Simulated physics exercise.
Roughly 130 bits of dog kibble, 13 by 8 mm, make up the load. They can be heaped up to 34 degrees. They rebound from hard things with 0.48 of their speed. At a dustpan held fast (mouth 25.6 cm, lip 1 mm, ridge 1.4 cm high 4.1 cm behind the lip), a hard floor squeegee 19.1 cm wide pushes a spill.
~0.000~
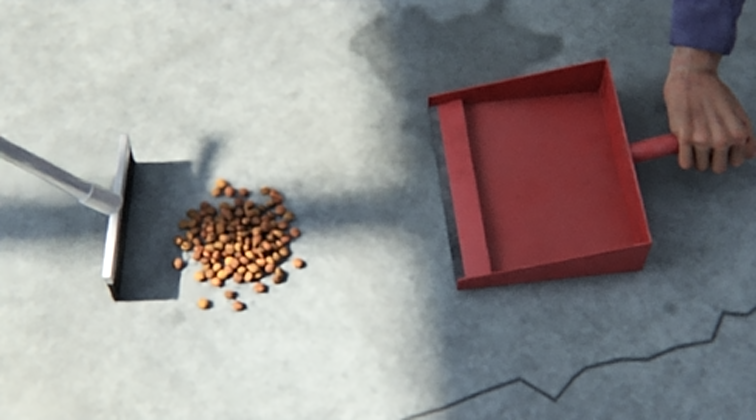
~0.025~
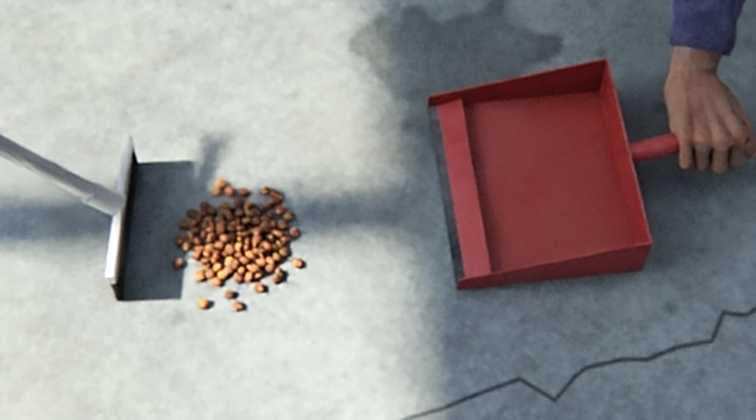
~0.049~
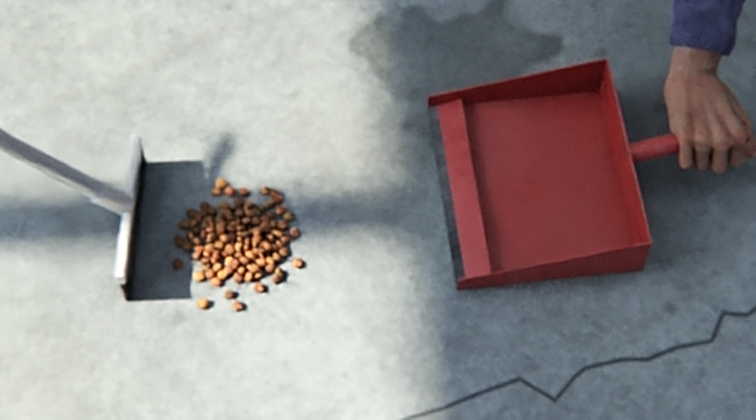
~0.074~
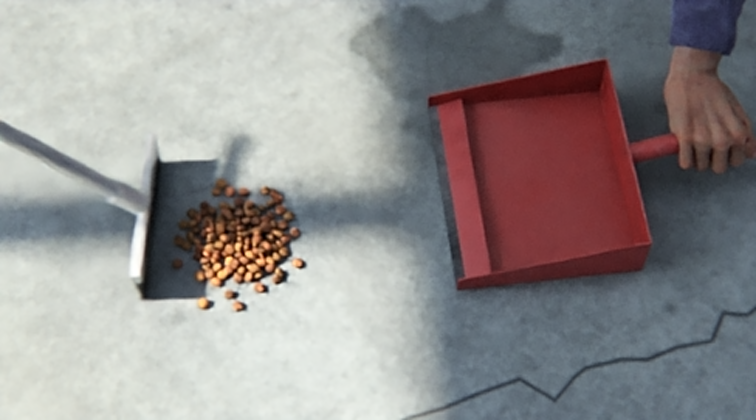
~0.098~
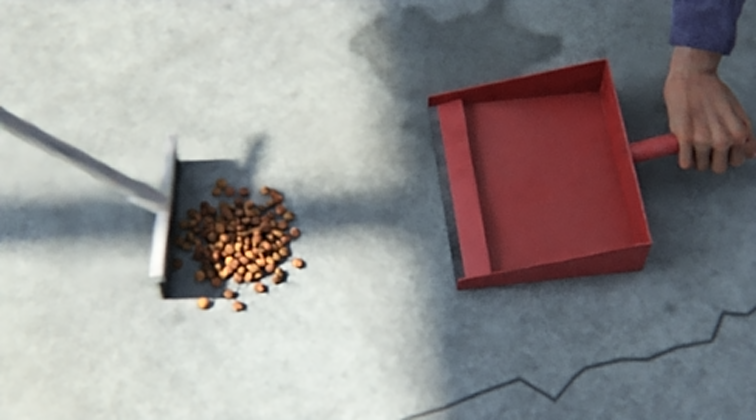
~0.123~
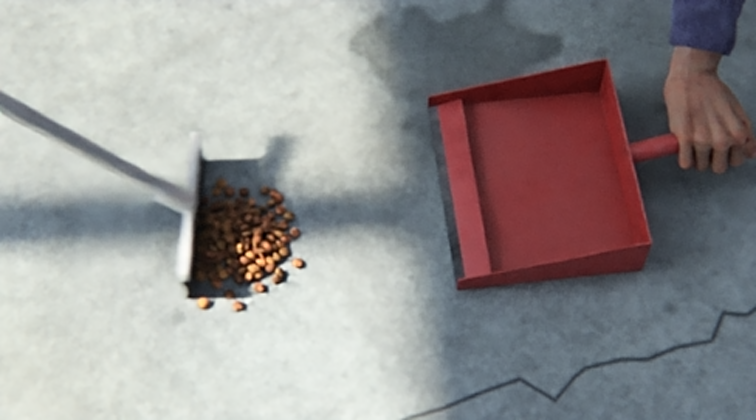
A squeegee slides right across the floor and pushes into a pile of brown kibble.
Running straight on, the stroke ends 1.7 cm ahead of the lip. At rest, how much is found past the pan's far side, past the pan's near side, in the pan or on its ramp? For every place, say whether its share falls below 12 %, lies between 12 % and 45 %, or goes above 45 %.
Far side: A scattering, near side: A decent share, pan: The main share.
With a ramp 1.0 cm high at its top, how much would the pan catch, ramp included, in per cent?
Estimate: About 55 in a hundred.
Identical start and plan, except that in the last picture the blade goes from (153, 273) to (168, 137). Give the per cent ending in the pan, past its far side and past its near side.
Per cent by place - pan 25, far side 0, near side 5.
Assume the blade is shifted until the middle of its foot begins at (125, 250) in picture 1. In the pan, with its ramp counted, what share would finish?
Roughly 50 percent would end up there.
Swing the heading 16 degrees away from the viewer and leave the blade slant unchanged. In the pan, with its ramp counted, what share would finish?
That would give about 35 percent.
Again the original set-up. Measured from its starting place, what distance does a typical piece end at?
About 28 cm.
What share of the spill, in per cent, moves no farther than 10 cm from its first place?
Near 0 per cent.
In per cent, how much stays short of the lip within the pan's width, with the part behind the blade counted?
That works out near 30 percent.
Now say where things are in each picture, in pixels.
Blade from (109, 279) to (126, 142), moved 0.0 cm, 0 of the pieces shifted so far; middle of the pieces at (240, 242); pan at (547, 184), in the first frame.
Blade from (112, 279) to (129, 142), moved 0.4 cm, 0 of the pieces shifted so far; middle of the pieces at (240, 242), in the second frame.
Blade from (121, 278) to (138, 142), moved 1.4 cm, 0 of the pieces shifted so far; middle of the pieces at (240, 242), in the third frame.
Blade from (137, 278) to (153, 141), moved 3.2 cm, 0 of the pieces shifted so far; middle of the pieces at (240, 242), in the fourth frame.
Blade from (159, 277) to (173, 140), moved 5.6 cm, 0 of the pieces shifted so far; middle of the pieces at (240, 242), in the fifth frame.
Blade from (184, 276) to (197, 140), moved 8.6 cm, 44 of the pieces shifted so far; middle of the pieces at (242, 243); pan at (547, 184). The blade's pace is about 1.17 m/s, heading 5 degrees towards the viewer's side, in the sixth frame.
After 0.25 s, middle of the blade 15 cm from the lip; 0 % over the lip, far side 0 %, near side 10 %.
After 0.33 s, middle of the blade 6 cm from the lip; 0 % over the lip, far side 0 %, near side 15 %.
After 0.55 s, middle of the blade 3 cm from the lip; 55 % over the lip, far side 0 %, near side 15 %.
In the end, at 1.2 s, far side 0 %, near side 15 %, pan 55 %, in front of the lip or behind the blade 30 %.
